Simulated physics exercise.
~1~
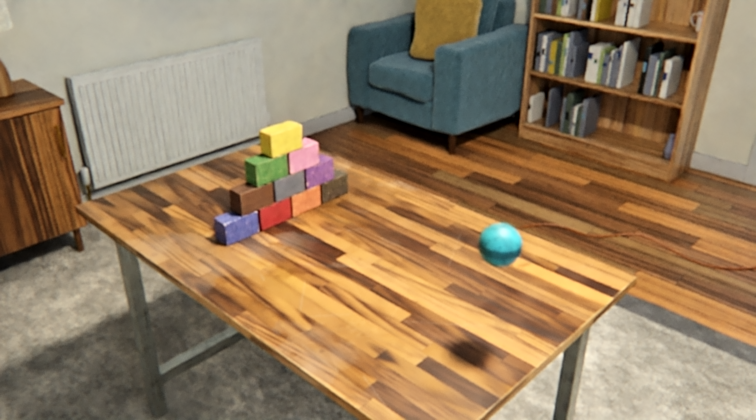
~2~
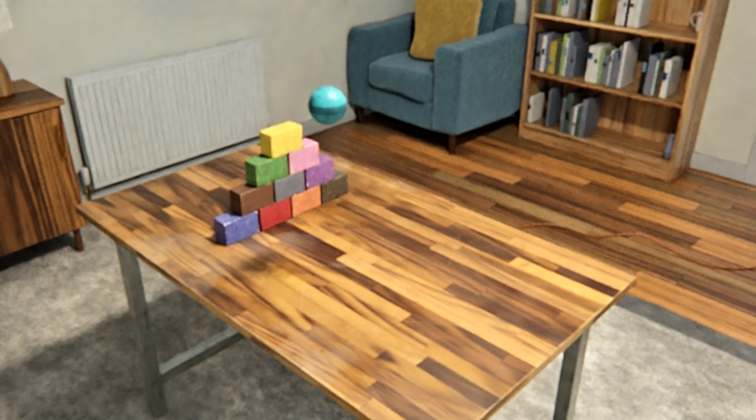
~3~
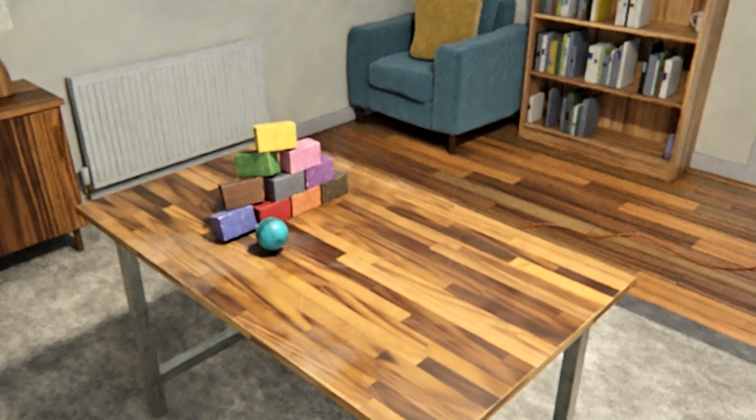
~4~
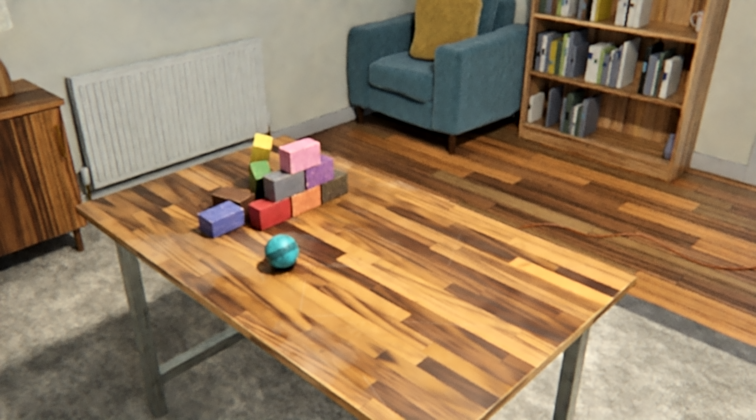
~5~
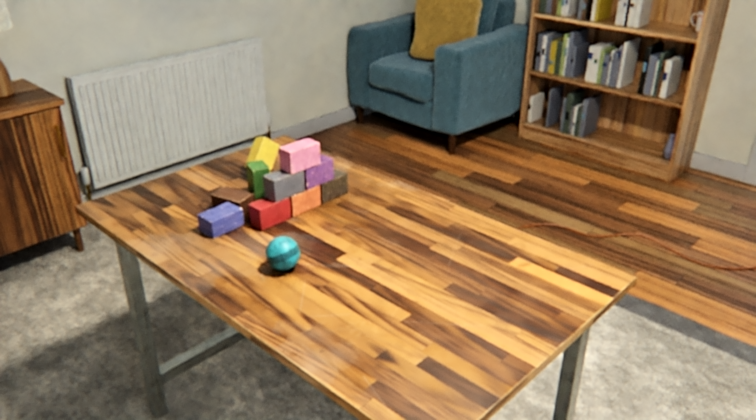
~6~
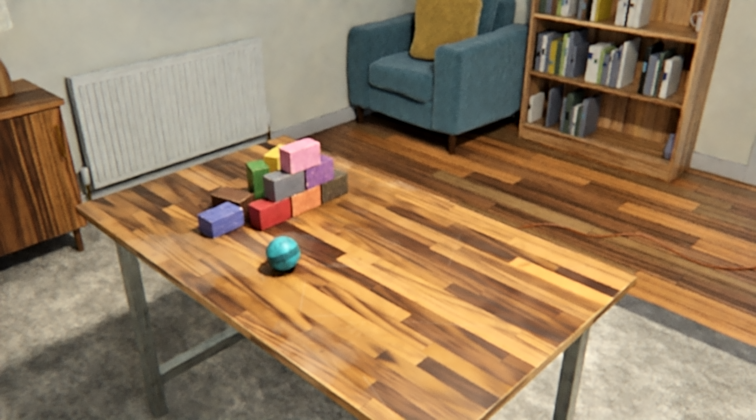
In the video, a turquoise ball flies left over a wooden table into a pyramid of colourful blocks, then drops in front of it and comes to rest, as the blue, brown, green and yellow blocks tip over and the pink block and the others stay stacked.
